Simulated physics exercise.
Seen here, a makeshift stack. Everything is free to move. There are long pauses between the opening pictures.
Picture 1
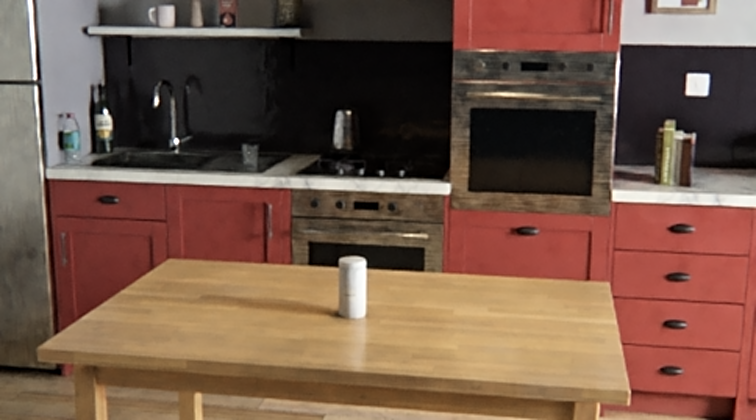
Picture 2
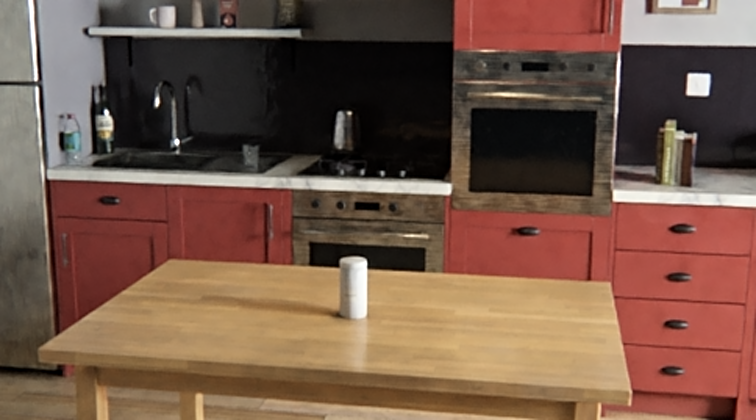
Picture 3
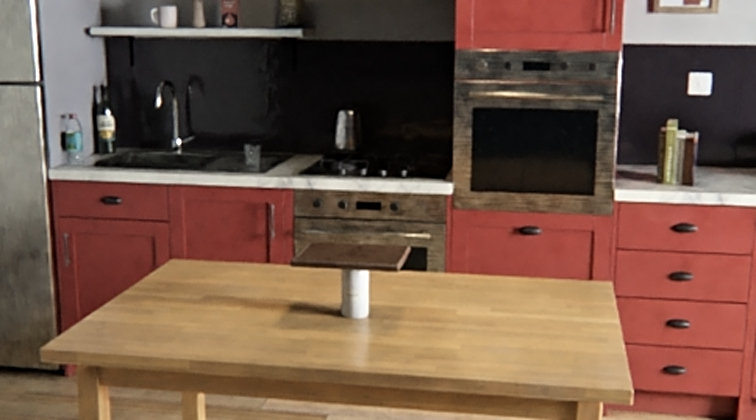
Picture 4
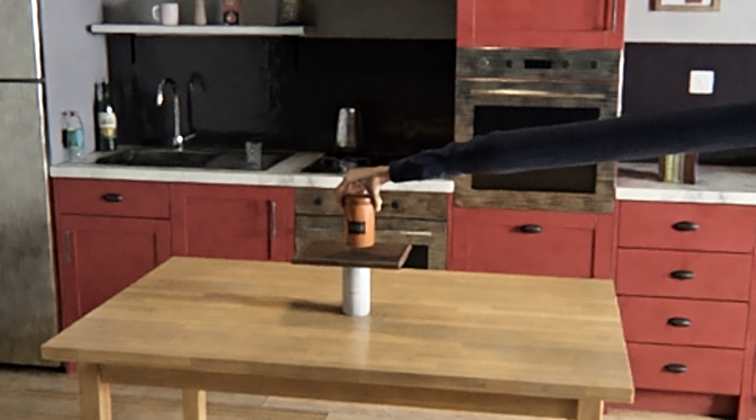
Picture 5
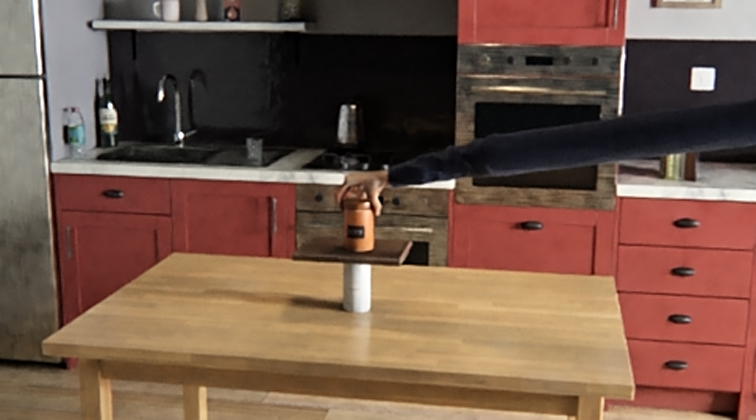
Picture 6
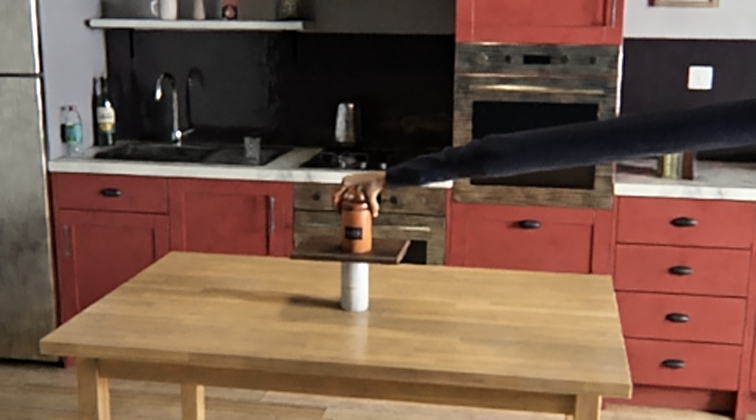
A hand lowers an orange jar onto a dark board resting on a white jar.
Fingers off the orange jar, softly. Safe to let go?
Outcome: The stack keeps its balance.
Then, 0.40 s later than the last frame, all is still.
Then, 1.00 s later than the last frame, orange jar resting near (356, 226).
When it is over, all 3 as before. End places, in pixels of the last picture, orange jar near (356, 226). The stack holds.
